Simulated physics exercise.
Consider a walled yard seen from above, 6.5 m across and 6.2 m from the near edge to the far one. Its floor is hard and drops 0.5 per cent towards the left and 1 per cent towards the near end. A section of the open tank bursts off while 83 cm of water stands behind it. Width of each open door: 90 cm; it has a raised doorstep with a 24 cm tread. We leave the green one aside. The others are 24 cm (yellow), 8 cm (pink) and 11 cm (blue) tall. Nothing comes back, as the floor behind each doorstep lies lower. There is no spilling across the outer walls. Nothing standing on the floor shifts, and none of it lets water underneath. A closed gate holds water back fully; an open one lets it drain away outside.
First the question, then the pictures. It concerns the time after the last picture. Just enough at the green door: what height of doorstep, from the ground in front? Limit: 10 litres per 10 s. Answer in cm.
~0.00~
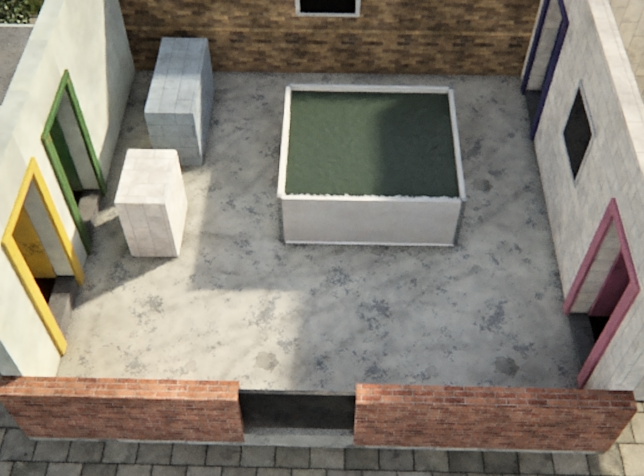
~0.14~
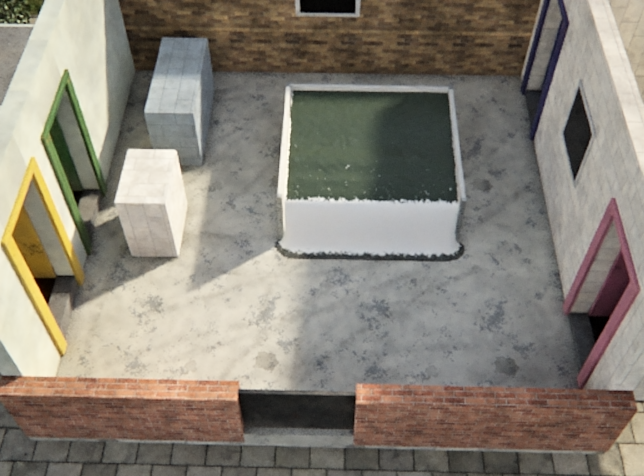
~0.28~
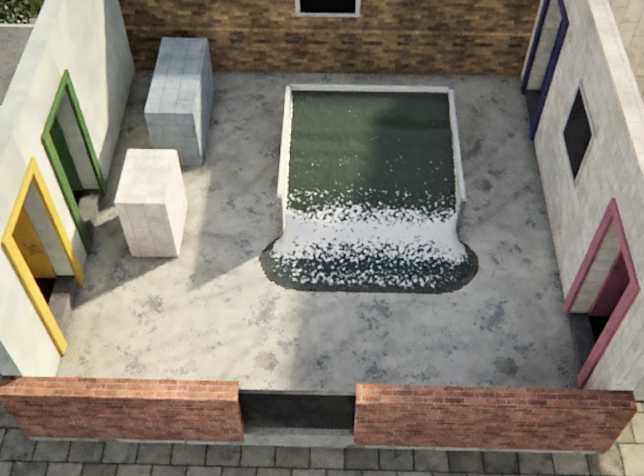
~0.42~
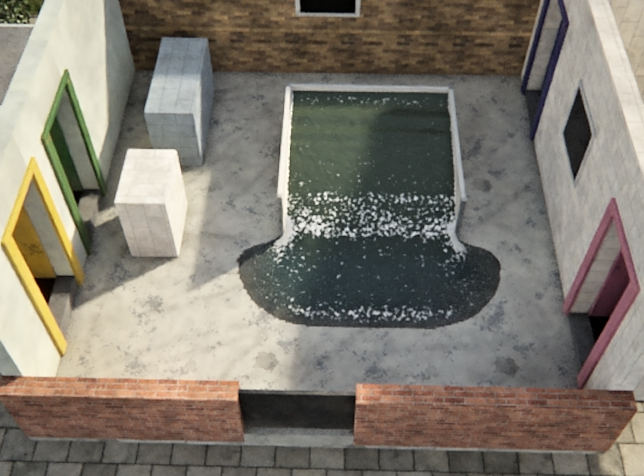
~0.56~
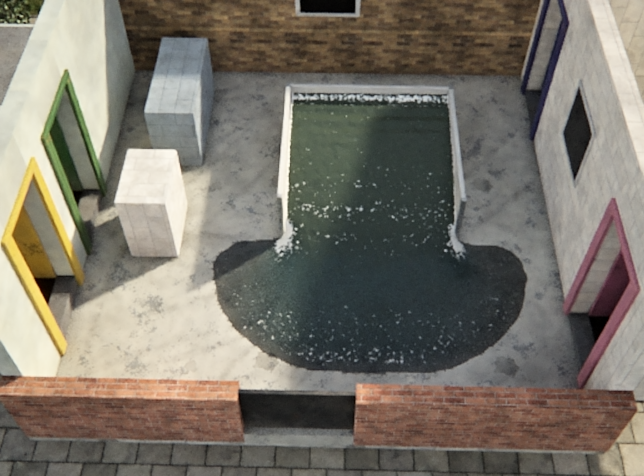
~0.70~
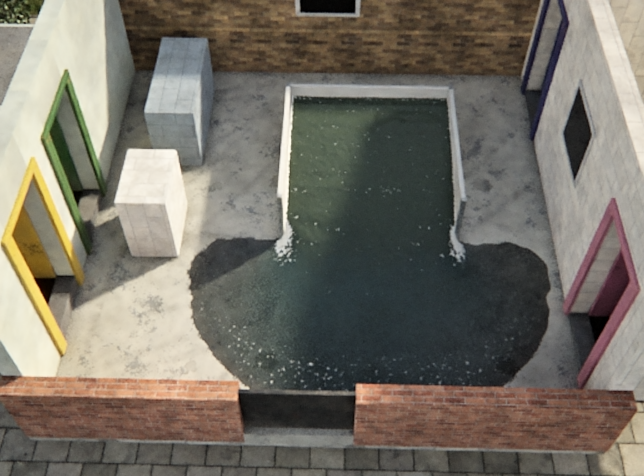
Some 12.5 cm.
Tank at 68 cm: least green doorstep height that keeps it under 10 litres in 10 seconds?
In that case, roughly 10.0 cm.
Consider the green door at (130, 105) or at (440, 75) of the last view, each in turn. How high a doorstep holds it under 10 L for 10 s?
First place around 19 cm, second around 17 cm.
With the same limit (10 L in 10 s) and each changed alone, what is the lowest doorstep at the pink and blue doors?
About 33 cm at pink and about 13.0 cm at blue.
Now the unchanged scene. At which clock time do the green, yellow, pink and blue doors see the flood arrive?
Door green: 2.8 seconds; door yellow: 2.2 seconds; door pink: 0.9 seconds; door blue: 3.6 seconds.
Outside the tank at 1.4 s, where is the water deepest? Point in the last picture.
At about pixel (362, 403).
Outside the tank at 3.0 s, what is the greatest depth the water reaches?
Close to 47 centimetres.
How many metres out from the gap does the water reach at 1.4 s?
I make it some 4.2 m.
After 1.4 s water covers 40 % of the floor, deepest (55 cm) near (362, 403); it has not reached the green door.
After 3.0 s water covers 55 % of the floor, deepest (47 cm) near (48, 410); 6 cm at the green door, 0 litres in over its 18 cm doorstep.
After 10.0 s water covers 100 % of the floor, deepest (19 cm) near (136, 73); 13 cm at the green door, 1 litre in over its 18 cm doorstep.
At the green door as built, the water arrived by 2.8 s and peaked near 19 cm at 4.4 s.
With a doorstep of 10.5 cm, 23 litres would have come in within the 10 s; with 14.5 cm, 5 litres. So under 10 litres takes about 12.5 cm.
